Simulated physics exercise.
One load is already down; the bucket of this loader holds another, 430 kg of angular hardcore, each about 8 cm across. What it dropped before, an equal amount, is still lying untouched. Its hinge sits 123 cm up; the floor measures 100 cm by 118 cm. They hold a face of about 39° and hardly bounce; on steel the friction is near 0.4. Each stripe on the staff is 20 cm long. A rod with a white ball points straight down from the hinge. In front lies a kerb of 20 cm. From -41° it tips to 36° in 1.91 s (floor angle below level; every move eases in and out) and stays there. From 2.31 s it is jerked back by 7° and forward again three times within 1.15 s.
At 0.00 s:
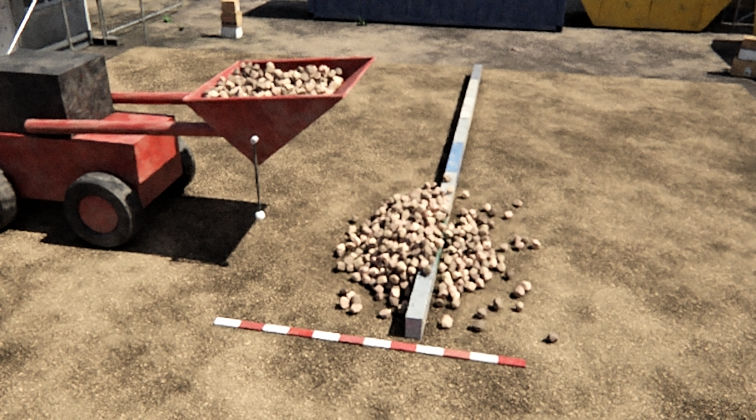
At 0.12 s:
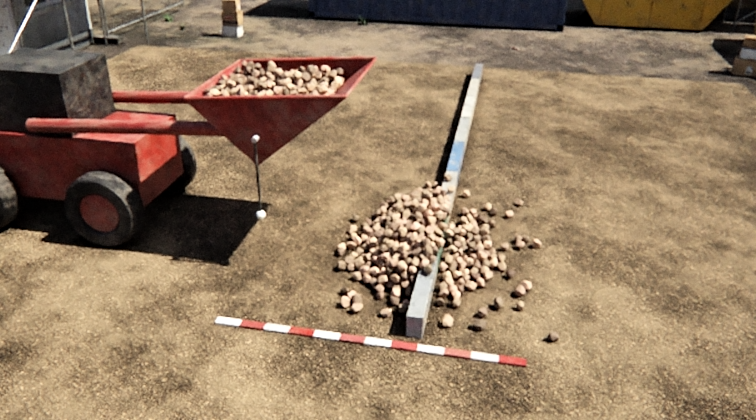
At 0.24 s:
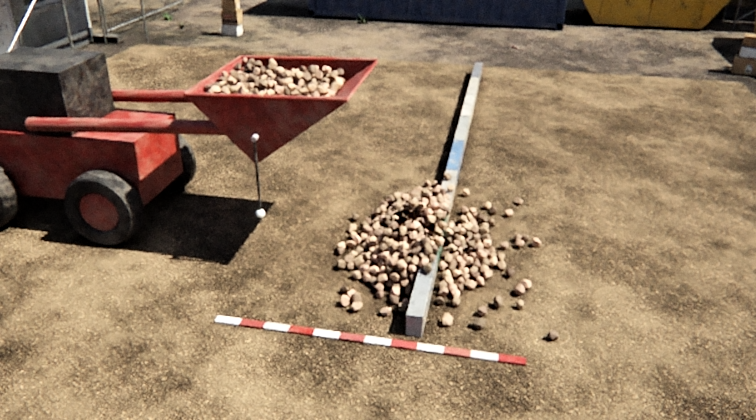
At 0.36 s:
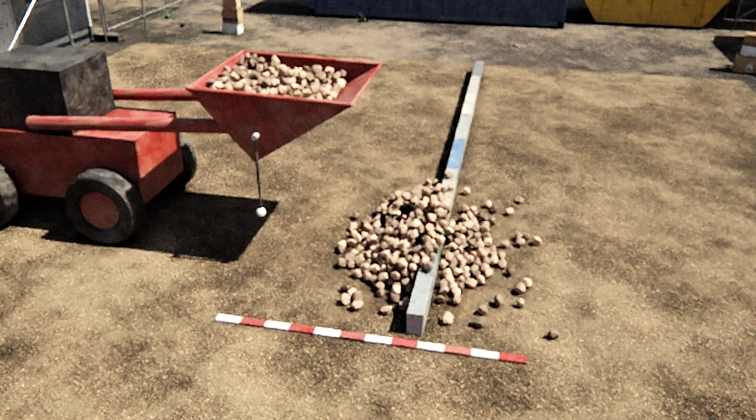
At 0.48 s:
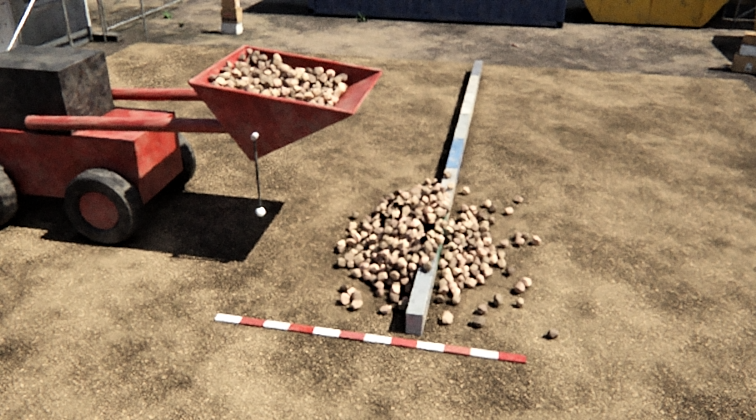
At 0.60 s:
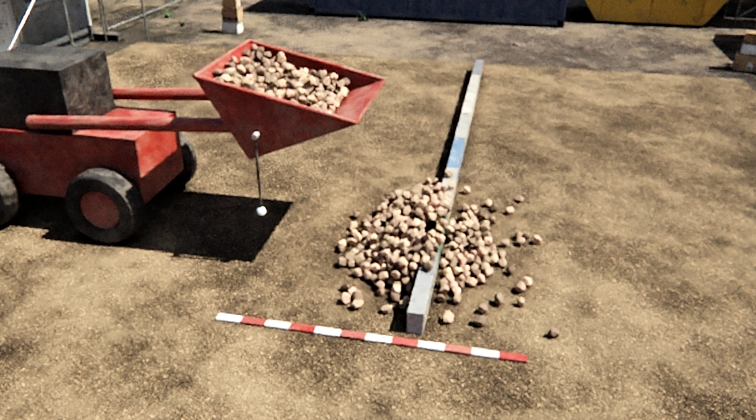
The red loader's bucket tilts down to the right, its stones shifting, near a heaped kerb.
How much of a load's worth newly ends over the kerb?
Roughly 1 per cent of a load more.
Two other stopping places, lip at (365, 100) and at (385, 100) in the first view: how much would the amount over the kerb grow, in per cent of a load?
Near 5 per cent from the first place, 25 from the second.
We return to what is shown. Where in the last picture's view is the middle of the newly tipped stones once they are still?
Near (373, 220).
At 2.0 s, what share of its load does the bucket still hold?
Roughly 55 per cent is still inside.
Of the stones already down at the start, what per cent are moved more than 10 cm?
About 0 per cent.
After 1.4 s the floor is at 24°; in per cent of one load, 100 in the bucket, 80 on this side of the kerb, 20 over the kerb; the foremost stones are at (528, 261).
After 2.0 s the floor is at 36°; in per cent of one load, 54 in the bucket, 126 on this side of the kerb, 20 over the kerb; the foremost stones are at (528, 261).
After 3.9 s the floor is at 36°; in per cent of one load, 0 in the bucket, 179 on this side of the kerb, 21 over the kerb; the foremost stones are at (528, 261).
After 6.7 s the floor is at 36°; in per cent of one load, 0 in the bucket, 179 on this side of the kerb, 21 over the kerb; the foremost stones are at (528, 261). Net gain over the kerb, 1.
